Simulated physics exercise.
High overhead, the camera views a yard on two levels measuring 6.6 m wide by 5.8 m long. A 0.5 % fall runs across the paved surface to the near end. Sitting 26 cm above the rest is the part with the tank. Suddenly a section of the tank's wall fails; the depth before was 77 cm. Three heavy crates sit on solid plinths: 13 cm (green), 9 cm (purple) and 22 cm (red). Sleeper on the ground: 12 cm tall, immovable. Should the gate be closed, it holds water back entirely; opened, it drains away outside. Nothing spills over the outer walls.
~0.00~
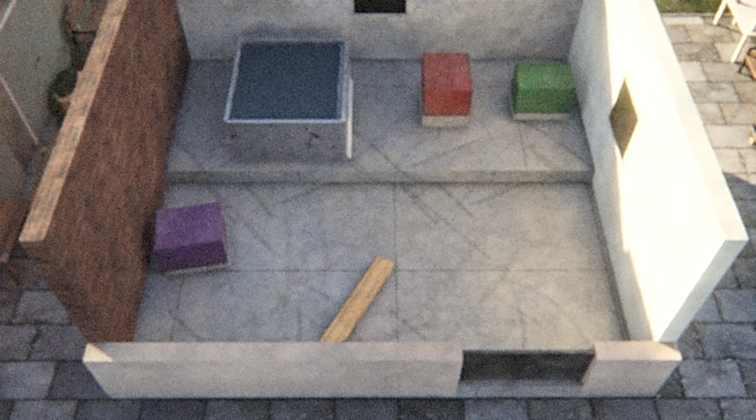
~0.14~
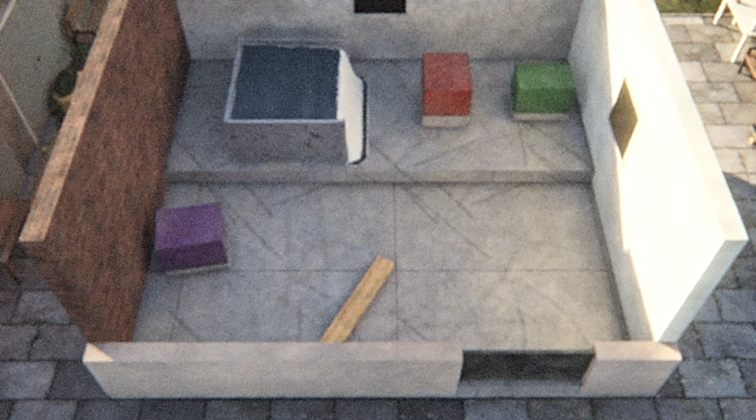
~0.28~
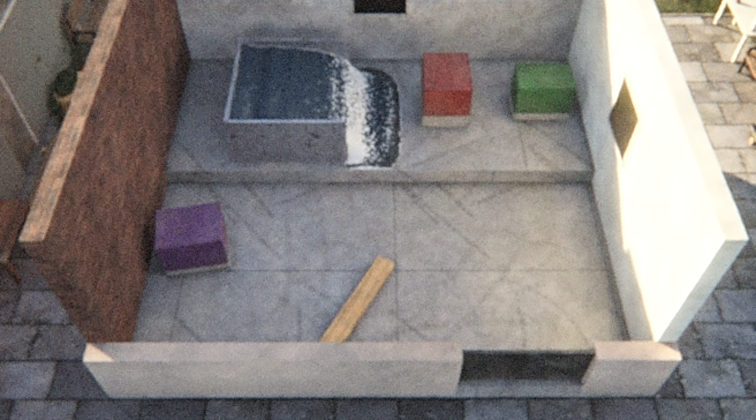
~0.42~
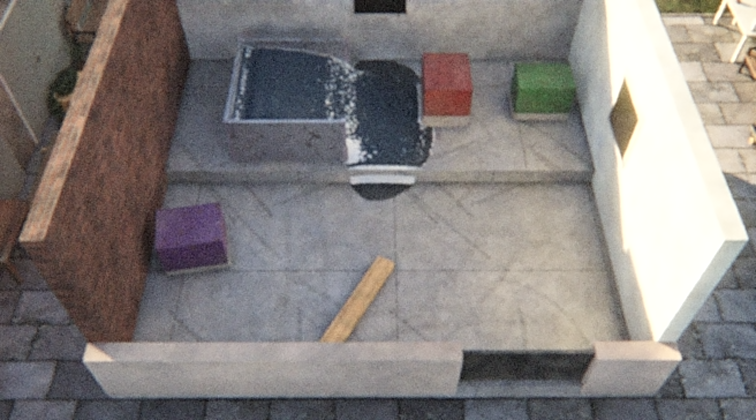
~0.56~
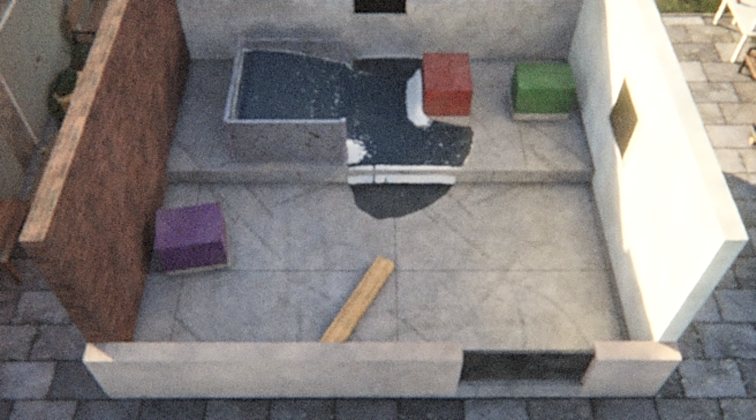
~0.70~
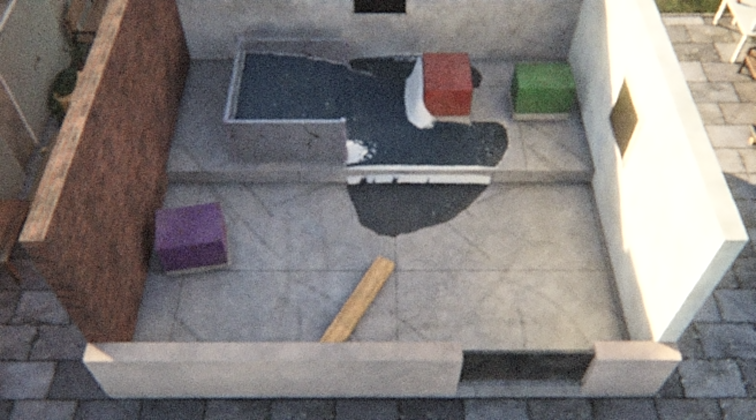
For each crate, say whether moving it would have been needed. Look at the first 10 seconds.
In the end the green crate is lapped by the water; the purple crate is lapped by the water; the red crate is lapped by the water.
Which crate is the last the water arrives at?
The purple one.
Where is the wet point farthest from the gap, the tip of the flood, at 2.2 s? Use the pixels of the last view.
Near (630, 368).
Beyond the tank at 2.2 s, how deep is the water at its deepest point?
It tops out at some 36 cm.
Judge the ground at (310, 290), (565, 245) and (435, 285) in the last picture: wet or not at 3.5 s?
In turn: Dry, flooded, flooded.
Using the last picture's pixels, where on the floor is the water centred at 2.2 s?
Roughly (423, 138).
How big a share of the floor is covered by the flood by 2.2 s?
I'd guess around 50 %.
After 1.4 s water covers 35 % of the floor and is deepest (48 cm) near (410, 108); green plinth reached, purple plinth not reached, red plinth reached.
After 2.2 s water covers 50 % of the floor and is deepest (36 cm) near (568, 86); green plinth reached, purple plinth not reached, red plinth reached.
After 3.5 s water covers 65 % of the floor and is deepest (28 cm) near (615, 307); green plinth reached, purple plinth not reached, red plinth reached.
After 6.0 s water covers 90 % of the floor and is deepest (28 cm) near (379, 369); green plinth reached, purple plinth reached, red plinth reached.
After 10.0 s water covers 95 % of the floor and is deepest (15 cm) near (593, 213); highest at the green plinth 29 cm, highest at the purple plinth 13 cm, highest at the red plinth 79 cm.
